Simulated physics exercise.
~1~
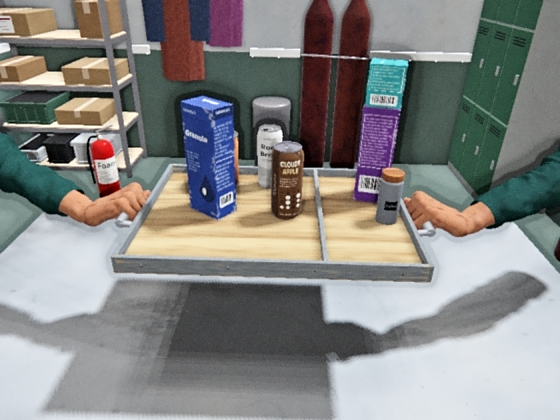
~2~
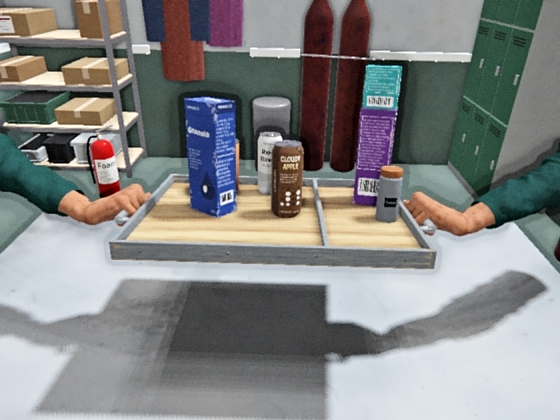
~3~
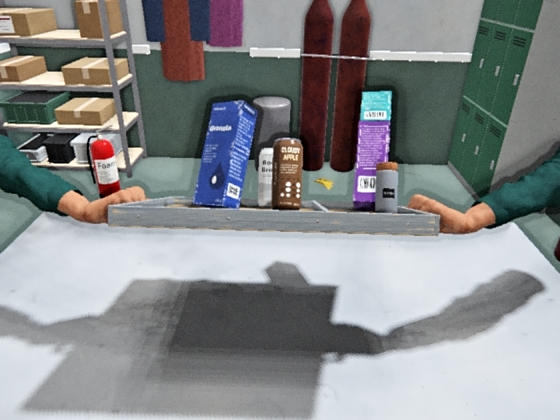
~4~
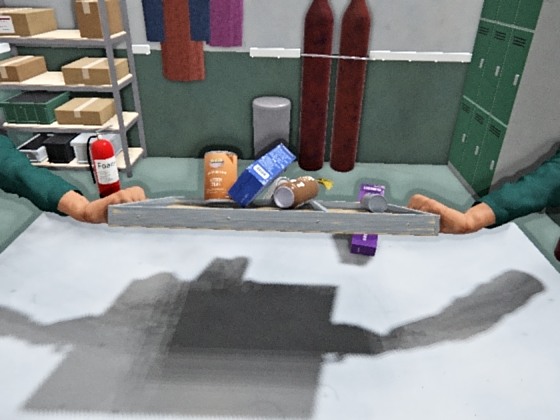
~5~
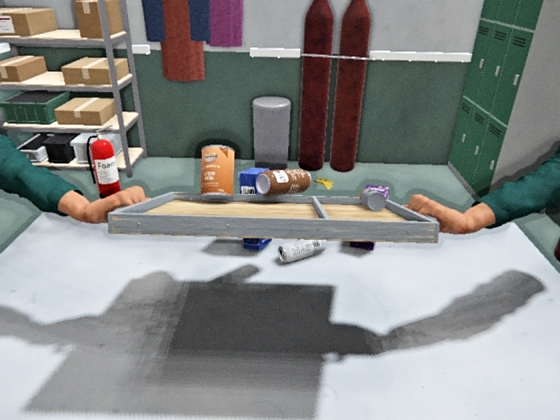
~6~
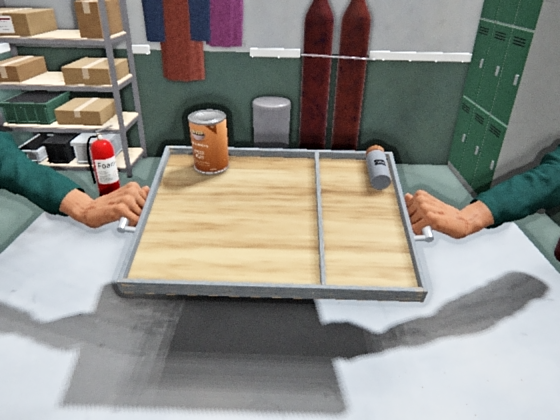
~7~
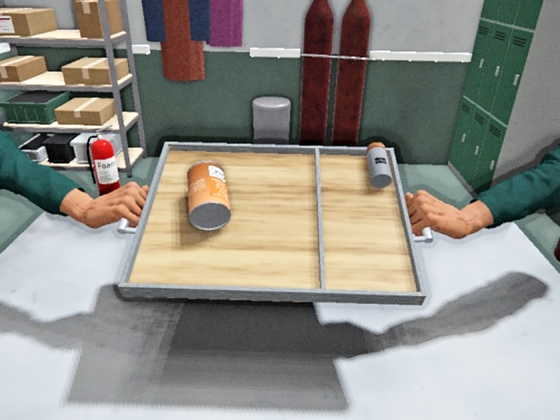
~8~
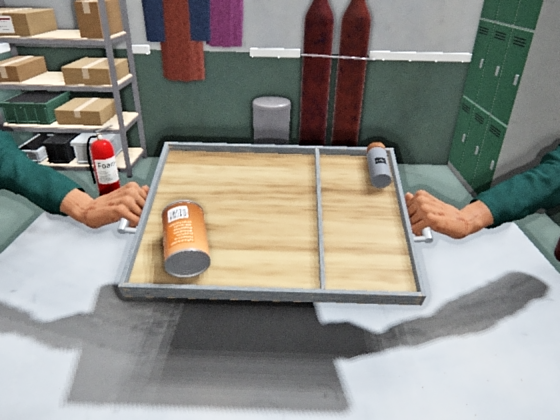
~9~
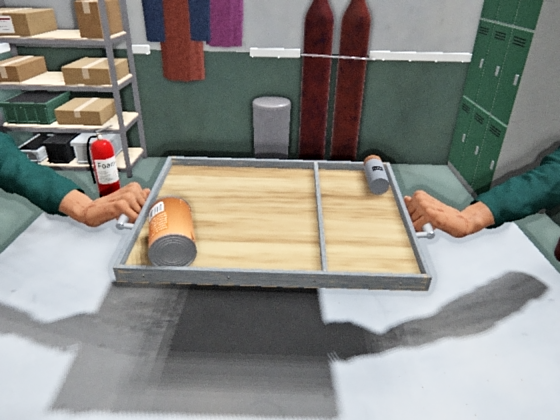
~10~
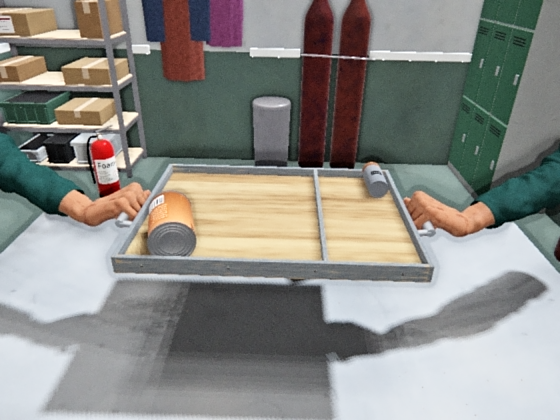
The video shows two hands tilting a tray of cartons, cans and tins away from the camera, so most items topple and fall off, then tilting it back, leaving an orange tin lying at the left and a small grey shaker on its side at the far right.
